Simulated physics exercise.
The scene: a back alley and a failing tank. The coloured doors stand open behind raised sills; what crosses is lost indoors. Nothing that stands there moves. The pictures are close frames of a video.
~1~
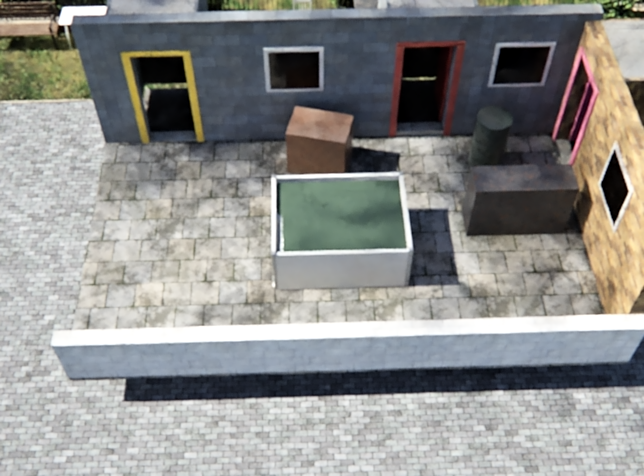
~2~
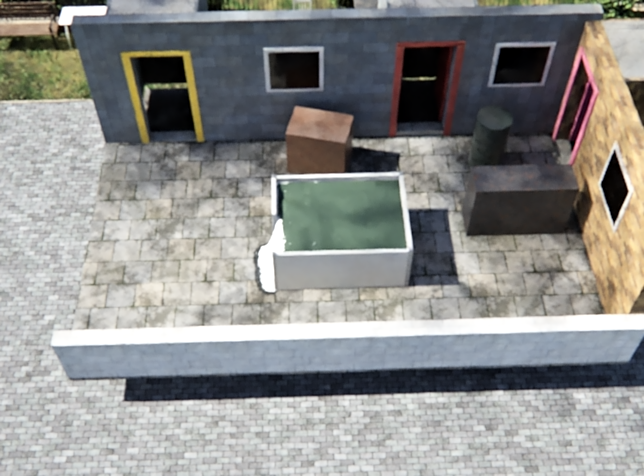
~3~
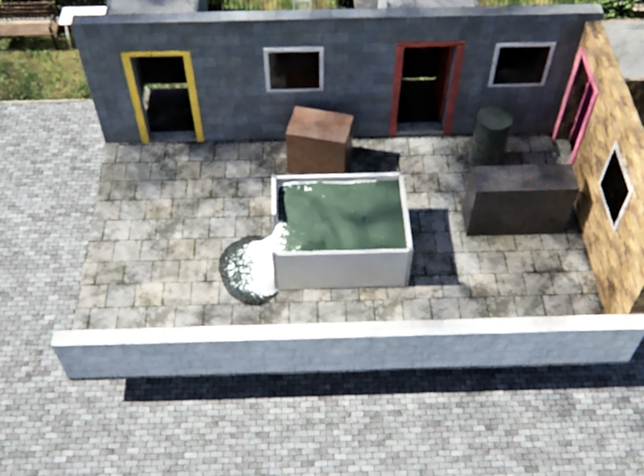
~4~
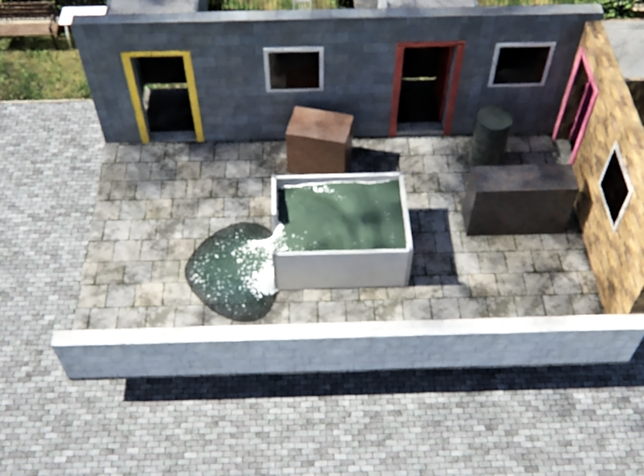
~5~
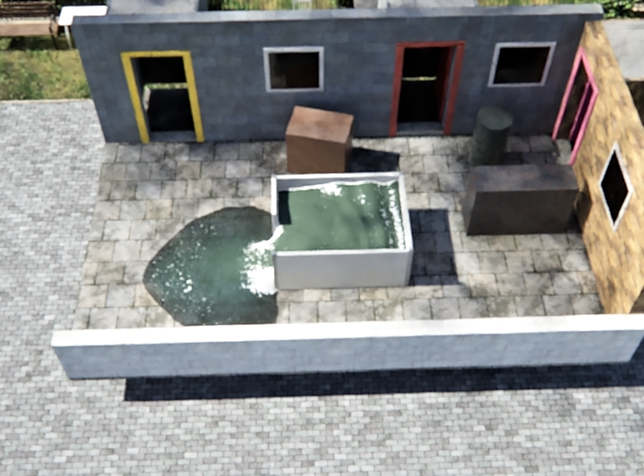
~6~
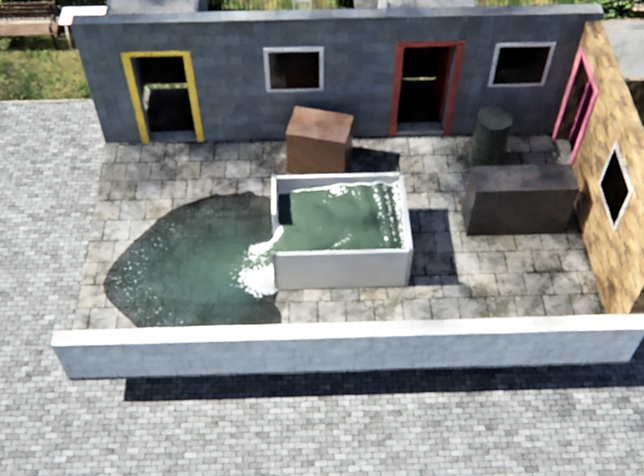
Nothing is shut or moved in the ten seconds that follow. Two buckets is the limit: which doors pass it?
In the end: The yellow door holds within the limit; the pink door holds within the limit; the red door holds within the limit.
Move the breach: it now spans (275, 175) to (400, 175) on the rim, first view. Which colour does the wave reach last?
I say the pink door.
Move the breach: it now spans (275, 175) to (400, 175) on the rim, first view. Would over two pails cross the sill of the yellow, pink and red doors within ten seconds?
One by one: The yellow door passes that mark, the pink door is over, the red door lets more in.
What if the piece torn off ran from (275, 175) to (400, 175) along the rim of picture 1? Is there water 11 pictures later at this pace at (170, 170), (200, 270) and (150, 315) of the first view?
In turn: Under water, clear, clear.
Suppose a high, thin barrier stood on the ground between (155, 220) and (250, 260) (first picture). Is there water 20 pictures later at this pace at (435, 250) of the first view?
Verdict: Not flooded.
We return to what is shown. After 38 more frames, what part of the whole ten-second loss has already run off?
Roughly 80 per cent.
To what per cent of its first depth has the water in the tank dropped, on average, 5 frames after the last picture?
Some 66 per cent.
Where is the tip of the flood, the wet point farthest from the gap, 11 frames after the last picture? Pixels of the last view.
Close to (119, 144).
A moment on, water covers 30 % of the floor; the yellow door not reached, the pink door not reached, the red door not reached.
Next, water covers 35 % of the floor; the yellow door wet at the sill, nothing in, the pink door not reached, the red door not reached.
Then, water covers 35 % of the floor; the yellow door wet at the sill, nothing in, the pink door not reached, the red door not reached.
Later, water covers 35 % of the floor; the yellow door under two buckets in, the pink door not reached, the red door not reached.
In the end, water covers 30 % of the floor; the yellow door under two buckets in, the pink door not reached, the red door not reached.
